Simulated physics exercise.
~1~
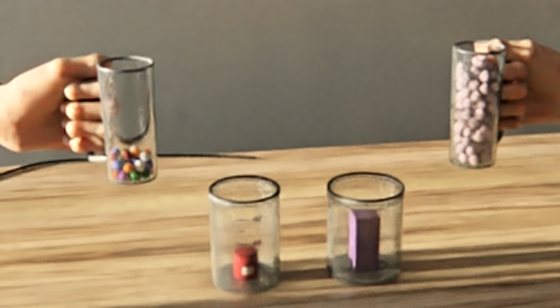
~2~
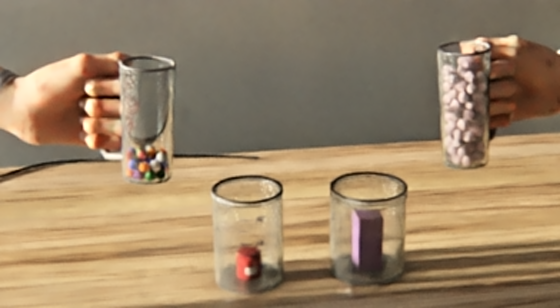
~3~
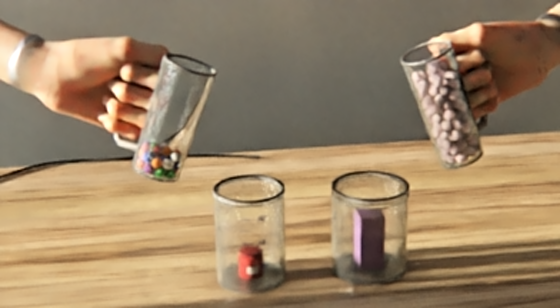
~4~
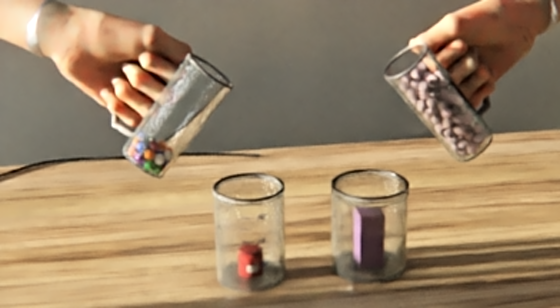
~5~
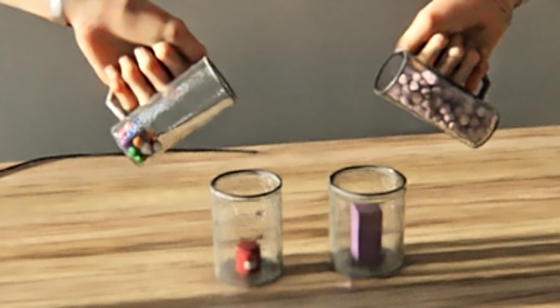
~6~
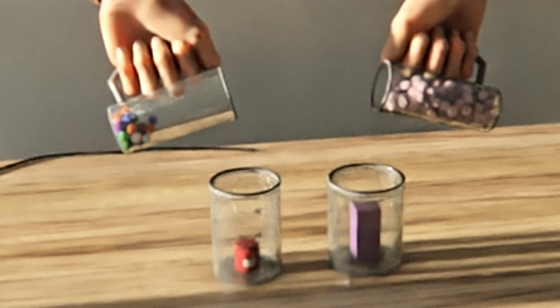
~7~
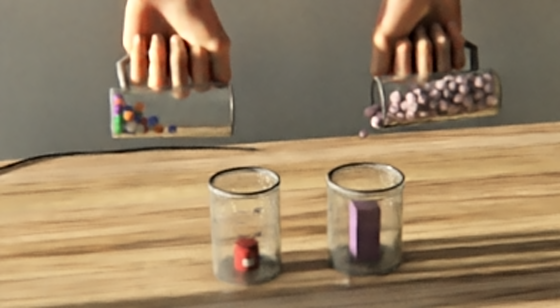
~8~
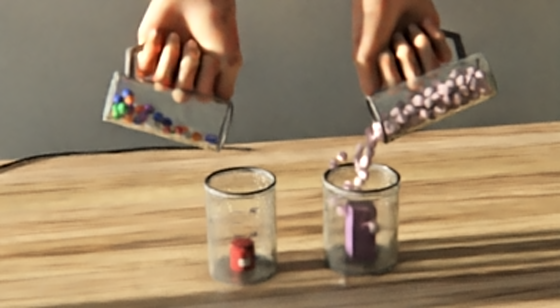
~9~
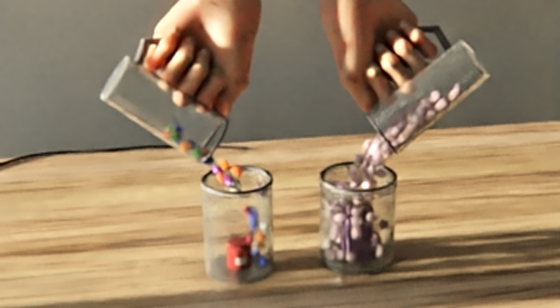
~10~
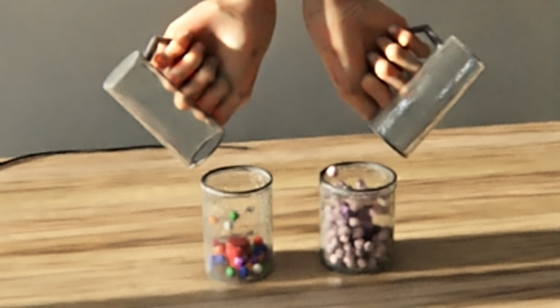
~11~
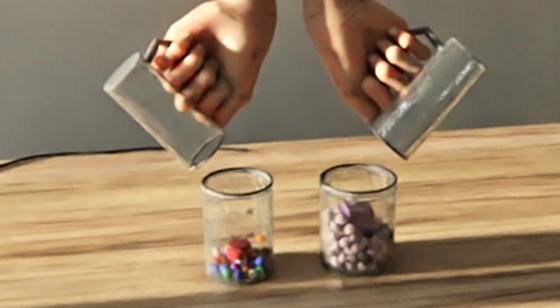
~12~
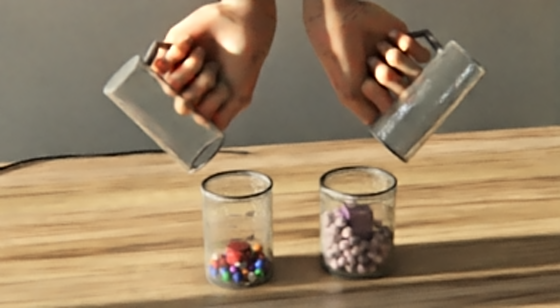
At first, two hands hold clear mugs above a wooden counter, the left with a few colorful beads and the right nearly full of pale purple pieces. Below stand two clear containers, a small red object in the left and a taller purple block in the right. The hands tip the mugs inward until they lie sideways. The right mug begins spilling first, then the left follows, and both empty completely. Finally, the beads lie low around the red object, while the purple pieces fill much of the right container, with both objects still showing.
